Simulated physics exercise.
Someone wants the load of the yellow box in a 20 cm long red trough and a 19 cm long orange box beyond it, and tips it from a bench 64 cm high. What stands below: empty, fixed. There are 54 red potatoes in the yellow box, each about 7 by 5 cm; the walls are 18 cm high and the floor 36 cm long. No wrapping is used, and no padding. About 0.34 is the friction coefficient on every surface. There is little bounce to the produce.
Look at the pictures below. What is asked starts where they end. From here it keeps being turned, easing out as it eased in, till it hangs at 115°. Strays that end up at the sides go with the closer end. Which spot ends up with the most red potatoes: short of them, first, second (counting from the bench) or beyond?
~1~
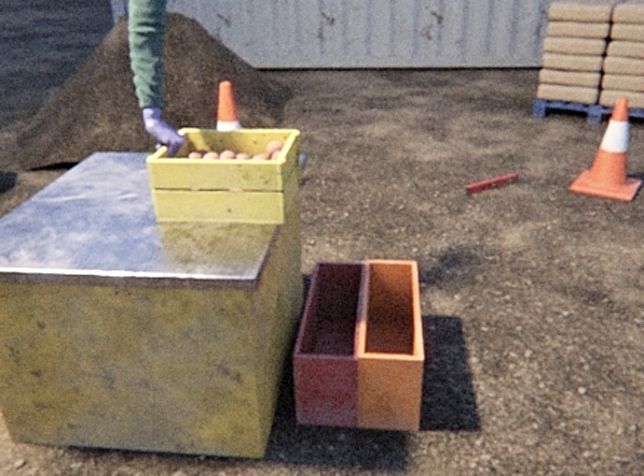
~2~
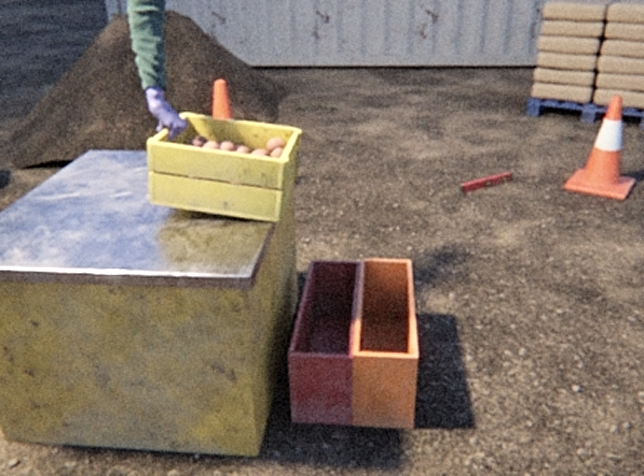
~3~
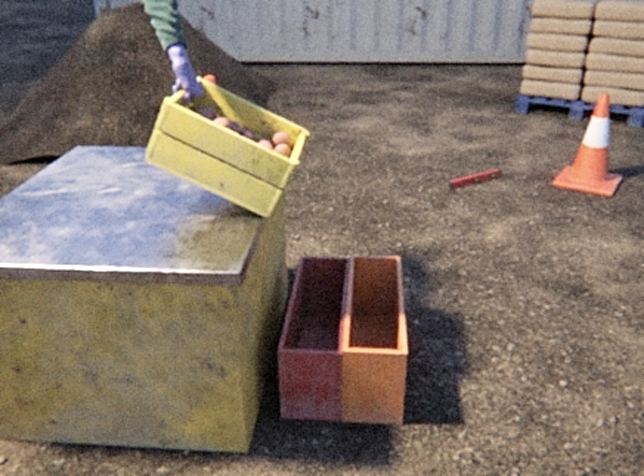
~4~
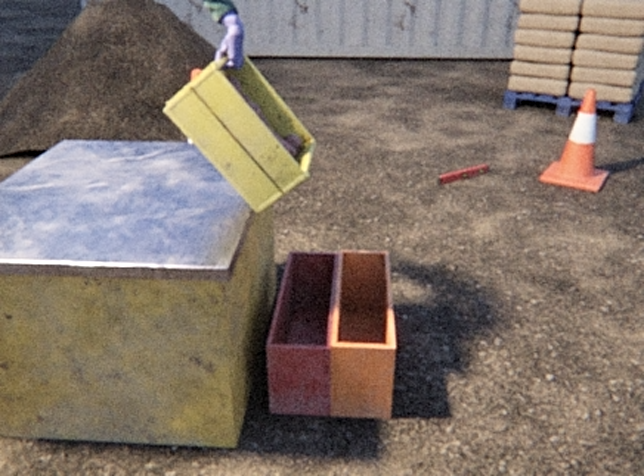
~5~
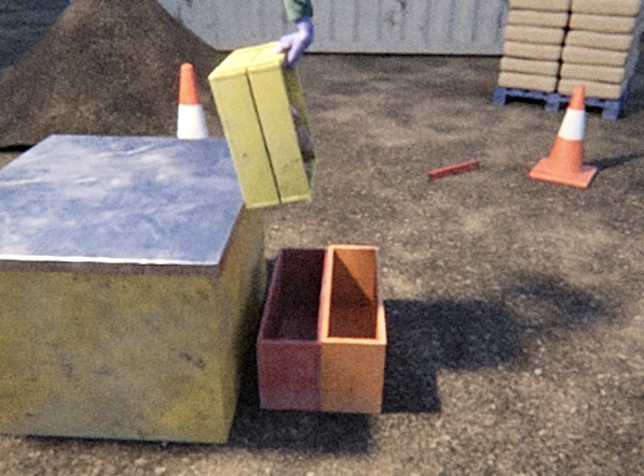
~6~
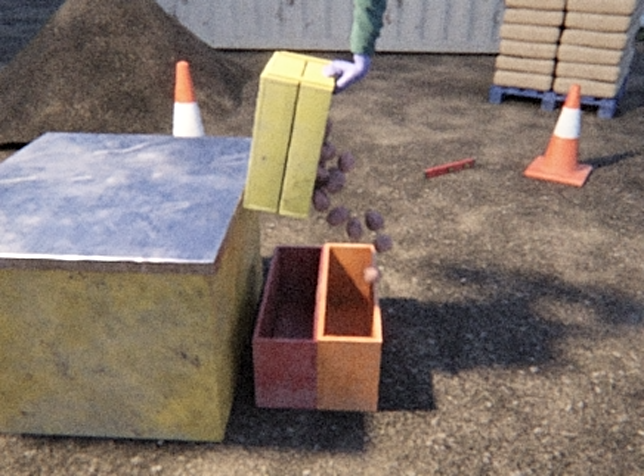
Second.
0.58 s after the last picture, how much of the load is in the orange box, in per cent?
Roughly 55 percent.
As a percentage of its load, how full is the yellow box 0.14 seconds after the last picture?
55 %.
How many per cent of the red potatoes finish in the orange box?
Estimated share: Around 70 in a hundred.
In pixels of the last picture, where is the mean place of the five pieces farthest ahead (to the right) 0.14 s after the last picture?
About (410, 305).
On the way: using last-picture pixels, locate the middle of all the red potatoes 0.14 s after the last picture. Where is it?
At roughly (316, 191).
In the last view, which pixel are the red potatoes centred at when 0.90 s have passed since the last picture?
Somewhere about (361, 351) in pixels.
Then, 0.14 s after the last picture, tilt 110°; 31 still in the yellow box, 1 in the orange box, 2 on the ground beyond the orange box and 20 in the air.
Then, 0.32 s after the last picture, tilt 115°; 14 still in the yellow box, 13 in the orange box, 4 on the ground beyond the orange box and 23 in the air.
Then, 0.58 s after the last picture, tilt 115°; 2 still in the yellow box, 29 in the orange box, 14 on the ground beyond the orange box and 9 in the air.
Final count (0.90 s after the last picture), 38 in the orange box and 16 on the ground beyond the orange box.
